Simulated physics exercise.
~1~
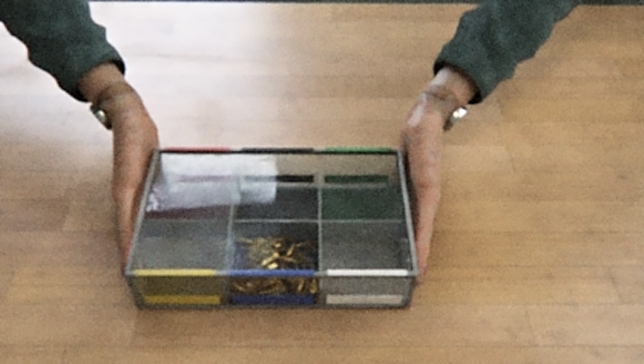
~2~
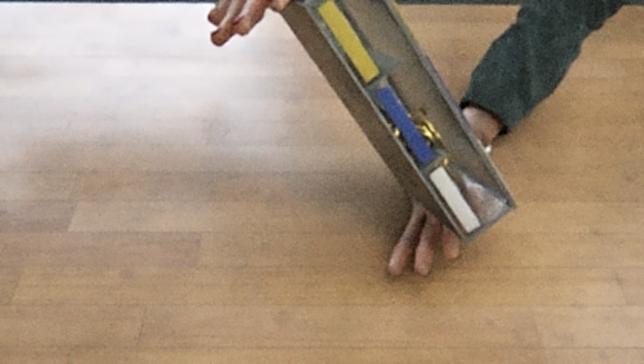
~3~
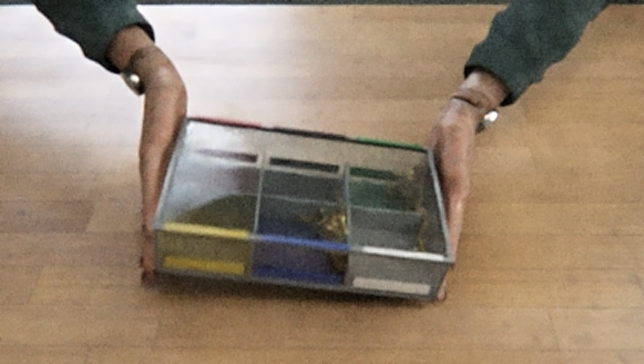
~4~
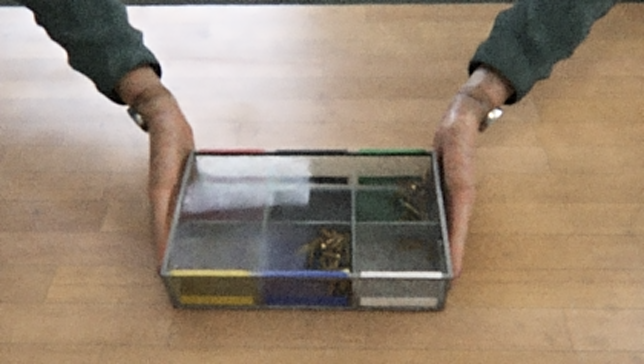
Hands tipping a clear divided box steeply and setting it level again, brass-coloured screws ending split between blue and green compartments.
